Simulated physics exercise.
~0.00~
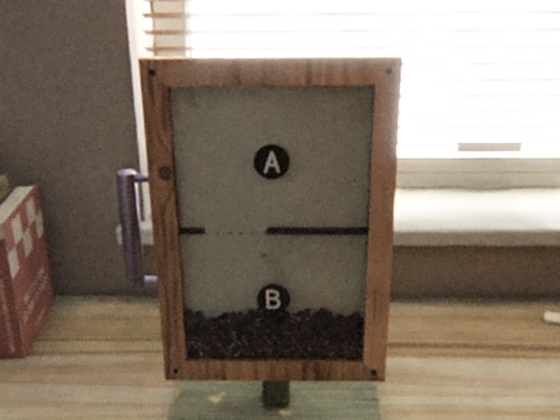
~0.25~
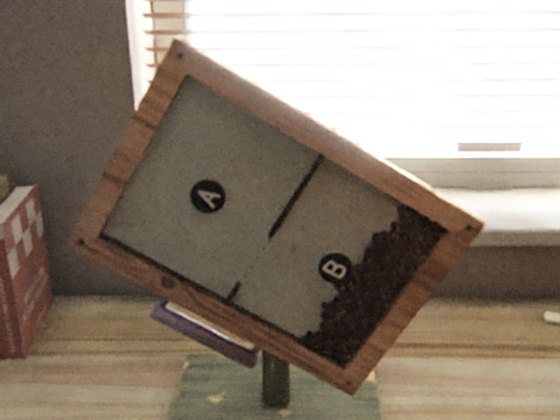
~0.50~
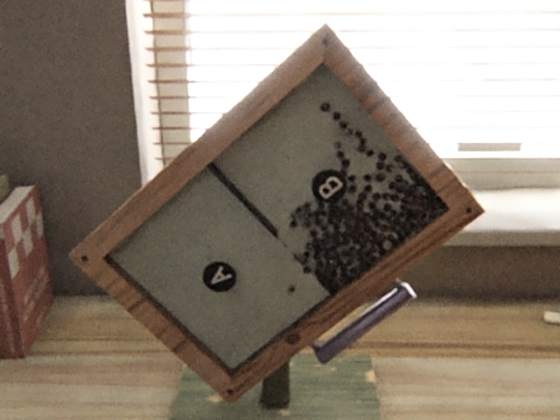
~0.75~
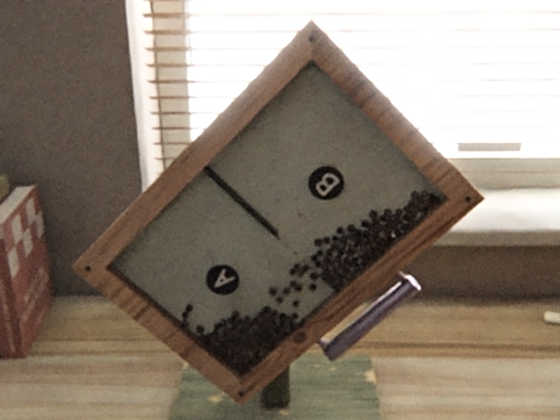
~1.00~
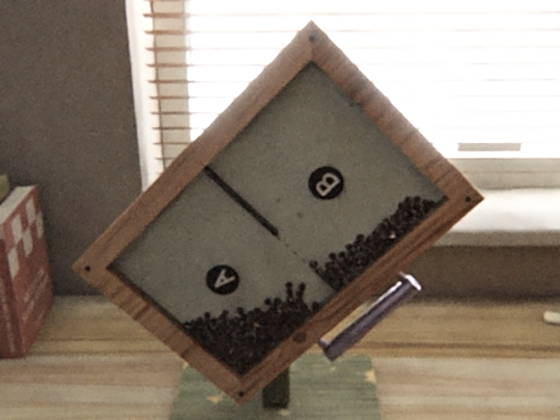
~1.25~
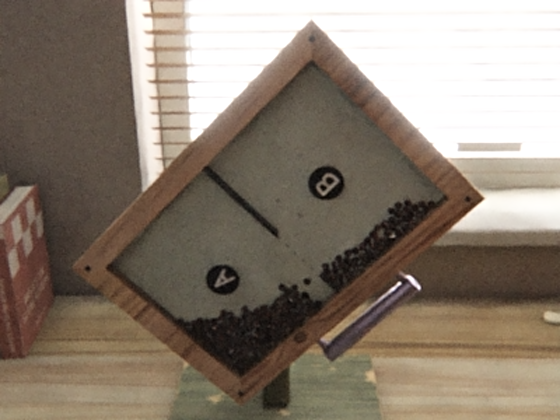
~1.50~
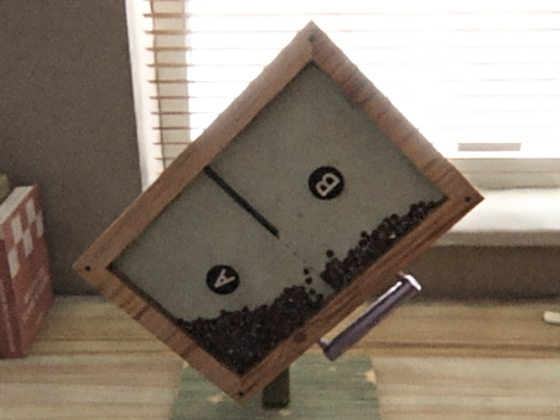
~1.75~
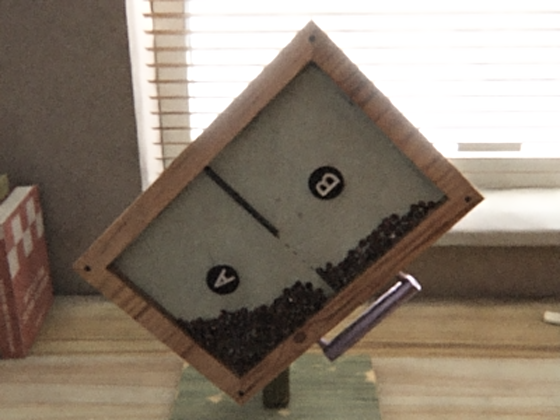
The clip shows a wooden-framed case with chambers lettered A and B turning anticlockwise until it rests tilted, with B at upper right. Dark beads, first all in B, tumble and spill through a gap in the divider, settling mostly in A with some left in B.
